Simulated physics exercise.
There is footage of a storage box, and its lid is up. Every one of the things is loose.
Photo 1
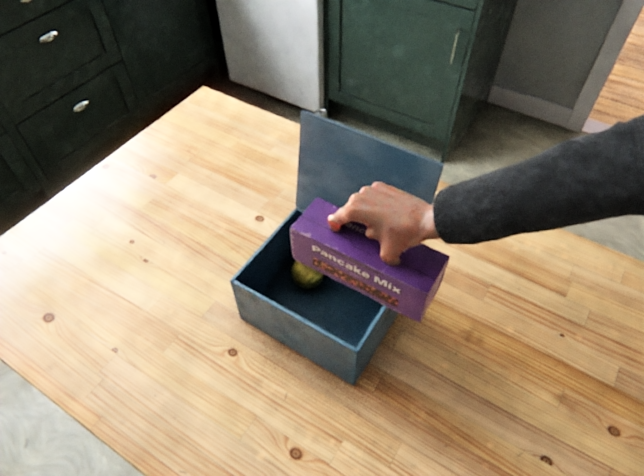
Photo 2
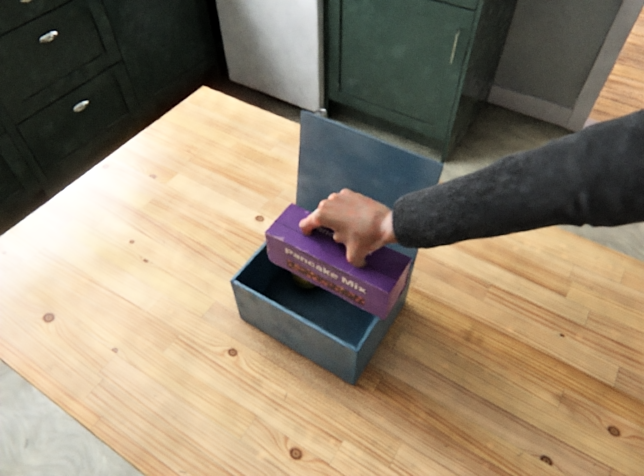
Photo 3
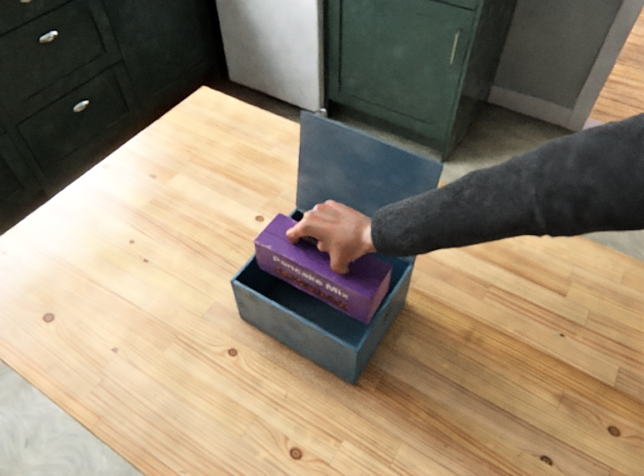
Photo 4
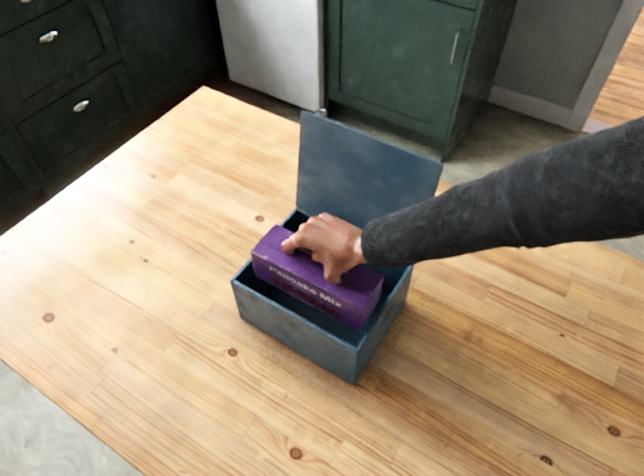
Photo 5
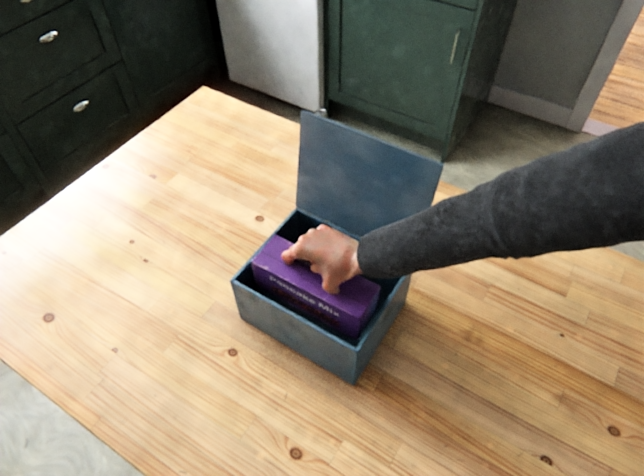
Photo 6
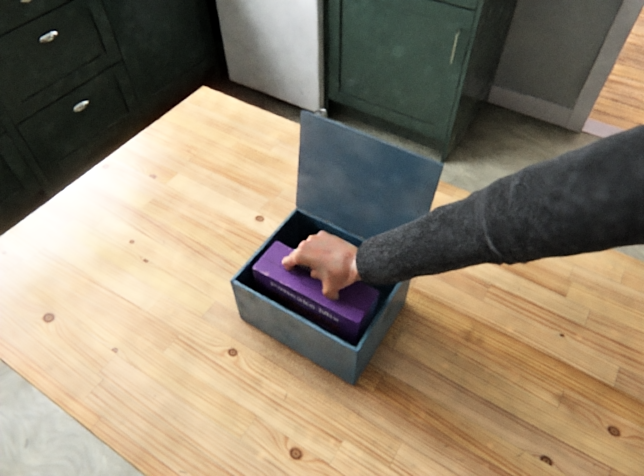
In a kitchen with dark cabinets, a pale wooden tabletop is seen from above at an angle by a still camera. An open blue storage box sits near the middle, its lid raised at the back, with a small yellowish-green object inside. A dark-sleeved arm reaching from the right moves a purple pancake mix carton leftward and lowers it into the box, keeping its hand on top.
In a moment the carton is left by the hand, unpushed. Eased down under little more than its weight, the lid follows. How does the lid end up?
The lid ends up closed flat.
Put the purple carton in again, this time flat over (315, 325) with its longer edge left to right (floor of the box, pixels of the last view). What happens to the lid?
In that case, no gap is left.
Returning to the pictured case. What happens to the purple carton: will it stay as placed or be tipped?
By the end it has kept its angle.
Then, 0.30 s after the last picture, purple carton tipped 6° from how it was near (320, 302); yellow ball rolled a little.
Then, 1.30 s after the last picture, lid 78° above the rim; purple carton slid a little near (321, 300); yellow ball rolled a little.
Then, 1.80 s after the last picture, lid 44° above the rim; purple carton slid a little near (321, 300); yellow ball rolled a little.
Then, 2.20 s after the last picture, lid 9° above the rim; purple carton slid a little near (321, 300); yellow ball rolled a little.
At rest, lid shut; moved from the start, purple carton; yellow ball in place. Seen from the same camera at the end, purple carton near (321, 300).
